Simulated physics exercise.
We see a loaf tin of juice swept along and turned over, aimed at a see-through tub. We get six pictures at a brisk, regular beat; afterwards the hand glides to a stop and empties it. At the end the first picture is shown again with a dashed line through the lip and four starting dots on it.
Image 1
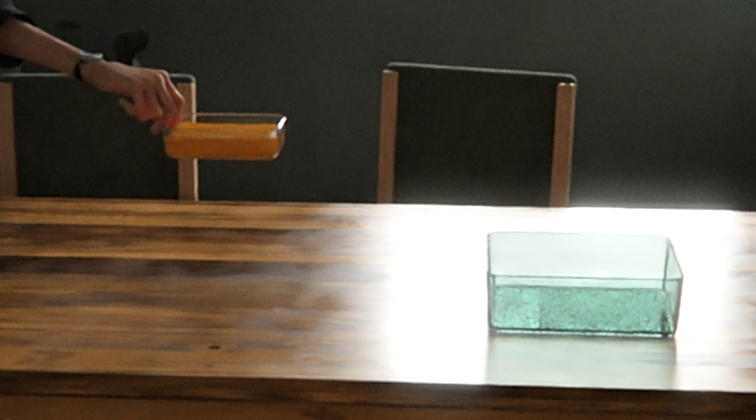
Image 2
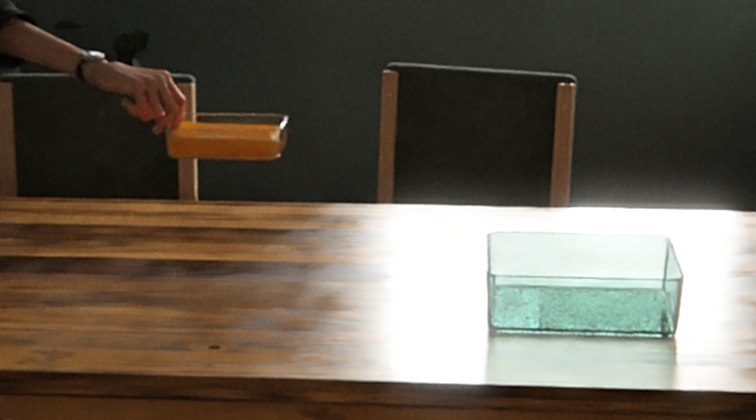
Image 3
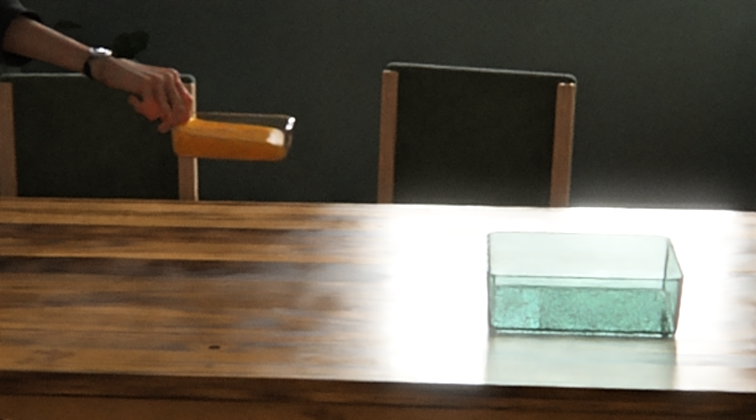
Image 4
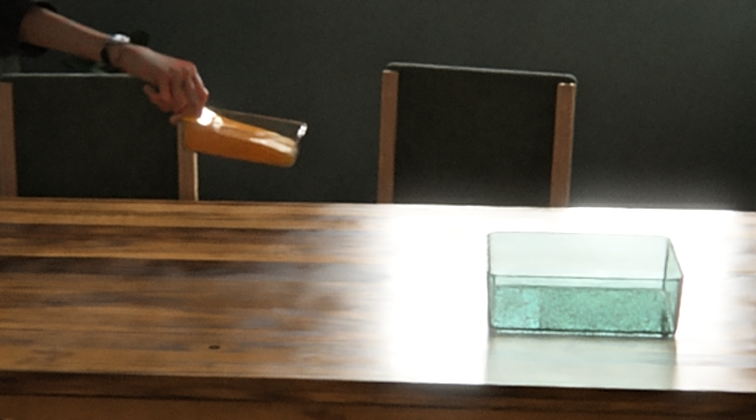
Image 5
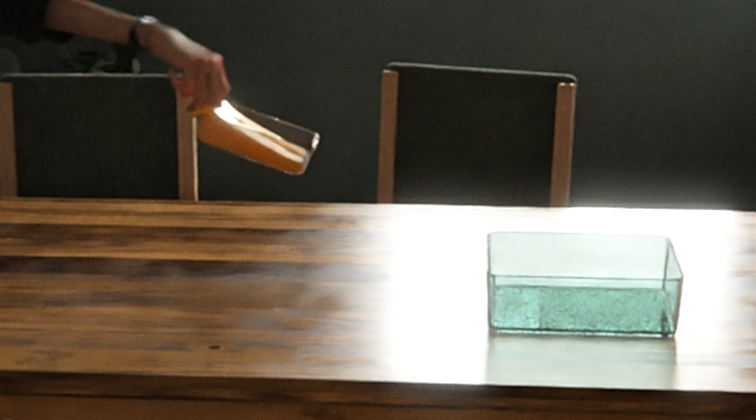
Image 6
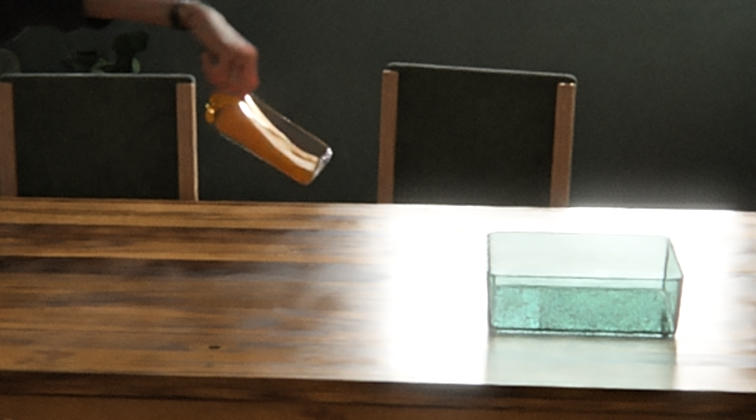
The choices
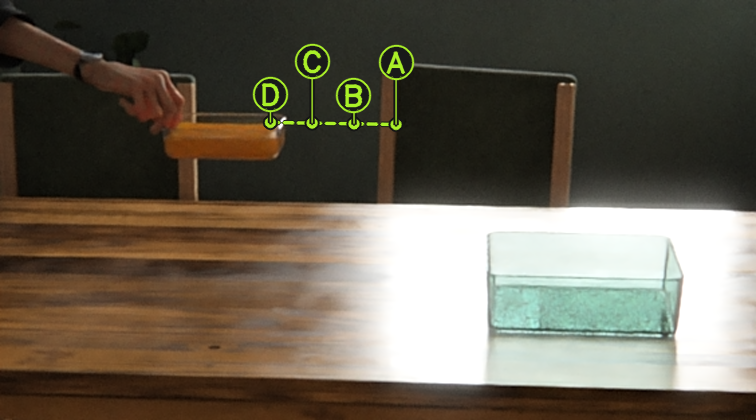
The footage shows a hand at left holding a rectangular container of orange juice above a wooden table, moving it slightly right, then tilting its right end steadily downward while a see-through, greenish tub stays still at right.
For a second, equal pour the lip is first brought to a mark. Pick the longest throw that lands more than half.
B is the one.
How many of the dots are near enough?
Two of them.
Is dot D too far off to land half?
Yes, it does.
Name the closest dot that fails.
Here it is dot C.
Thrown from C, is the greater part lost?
Yes.
In lime, A at (396, 124); B at (353, 123); C at (312, 123); D at (270, 122).
With A, about 80 % lands in the tub, 8 % falls short and 12 % goes beside or beyond.
With B, about 76 % lands in the tub, 15 % falls short and 8 % goes beside or beyond.
With C, about 21 % lands in the tub, 73 % falls short and 7 % goes beside or beyond.
With D, about 1 % lands in the tub, 96 % falls short and 3 % goes beside or beyond.
